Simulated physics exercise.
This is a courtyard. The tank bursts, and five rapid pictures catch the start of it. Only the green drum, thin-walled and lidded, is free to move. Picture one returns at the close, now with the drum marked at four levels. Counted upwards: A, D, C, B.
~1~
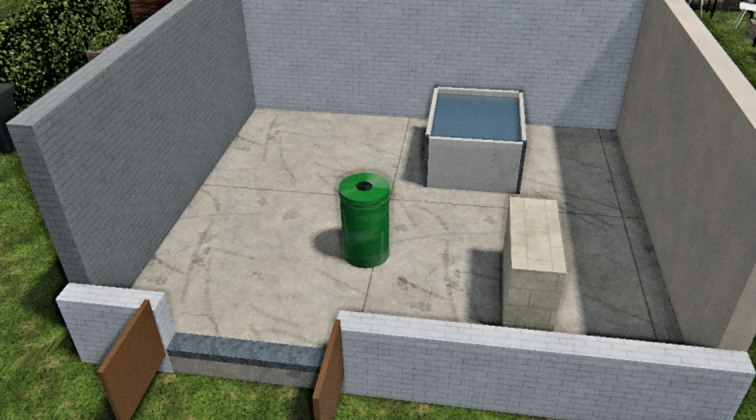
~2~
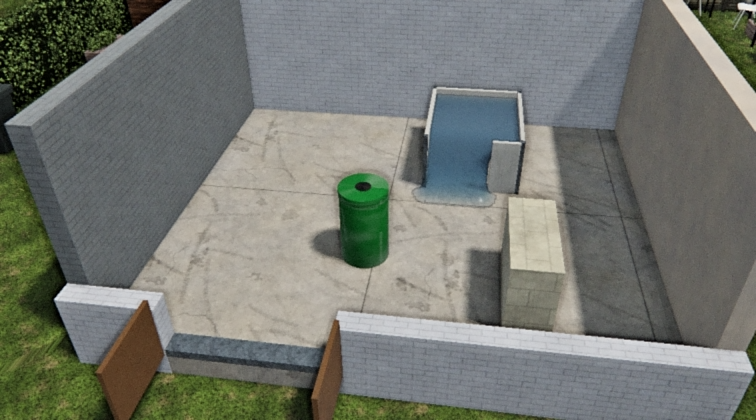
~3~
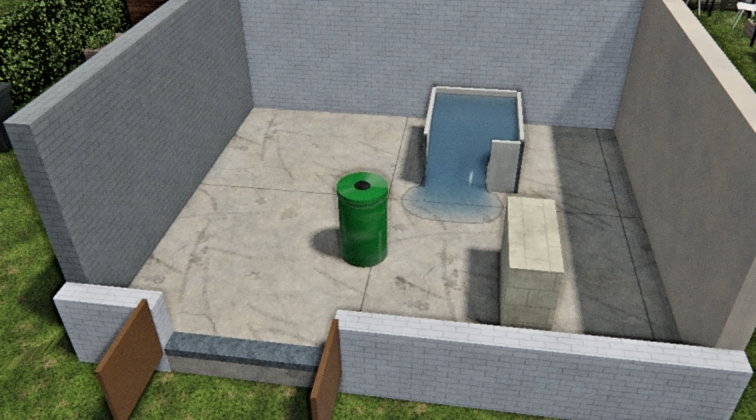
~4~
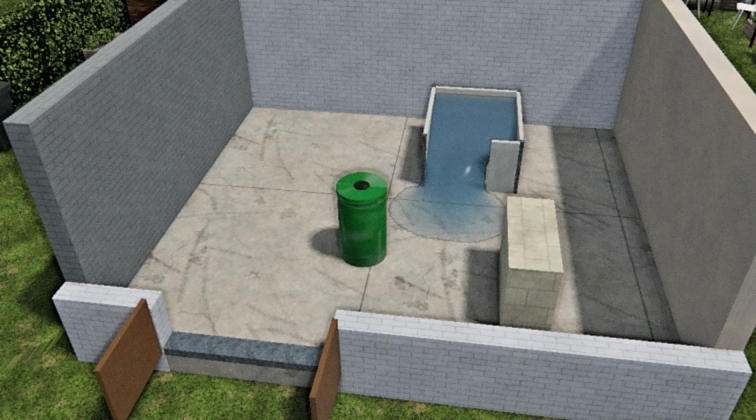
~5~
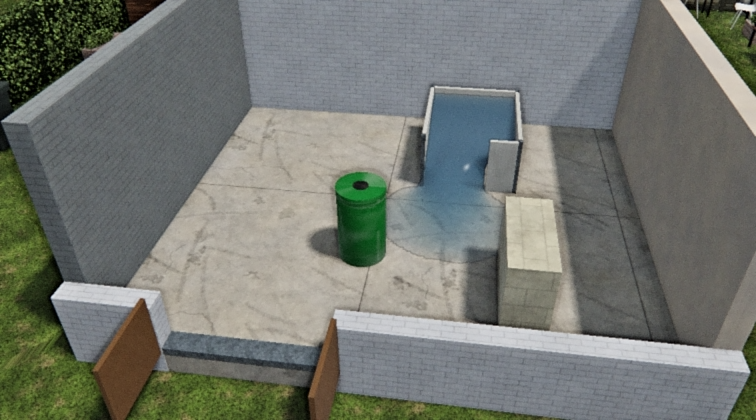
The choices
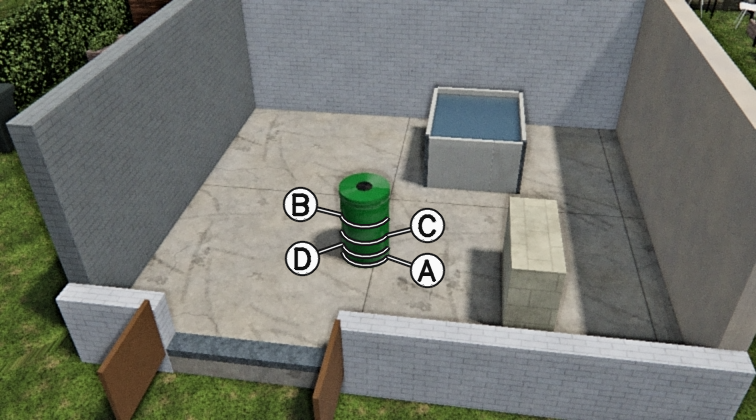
Water poured out through an opening in the front of a full tank in a walled courtyard and spread across the paved floor toward a green drum, which stayed standing in place.
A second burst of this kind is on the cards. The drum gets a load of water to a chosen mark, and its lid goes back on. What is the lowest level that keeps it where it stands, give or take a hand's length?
Take C.
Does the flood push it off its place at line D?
Yes, it does.
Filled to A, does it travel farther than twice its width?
Yes, it does.
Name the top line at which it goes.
That would be D.
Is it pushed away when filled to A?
Yes, that goes wrong.
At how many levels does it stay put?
Two of them.
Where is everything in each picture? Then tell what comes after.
In the first picture, lid of the green drum at (364, 187); tank full, its middle at (476, 118); open gate at (251, 305).
In the second picture, 1 % of the ground wet, in view closest to the drum at (429, 196).
In the third picture, 3 % of the ground wet, in view closest to the drum at (412, 207).
In the fourth picture, 5 % of the ground wet, in view closest to the drum at (418, 228).
In the fifth picture, lid of the green drum at (361, 186); 8 % of the ground wet, in view closest to the drum at (389, 233).
On the marked copy, A at (362, 265); B at (361, 226); C at (361, 243); D at (362, 256); from the bottom up A, D, C, B.
For line A, it is washed out through the gate.
For line B, it does not move.
For line C, it does not move.
For line D, it is pushed about its own width away.
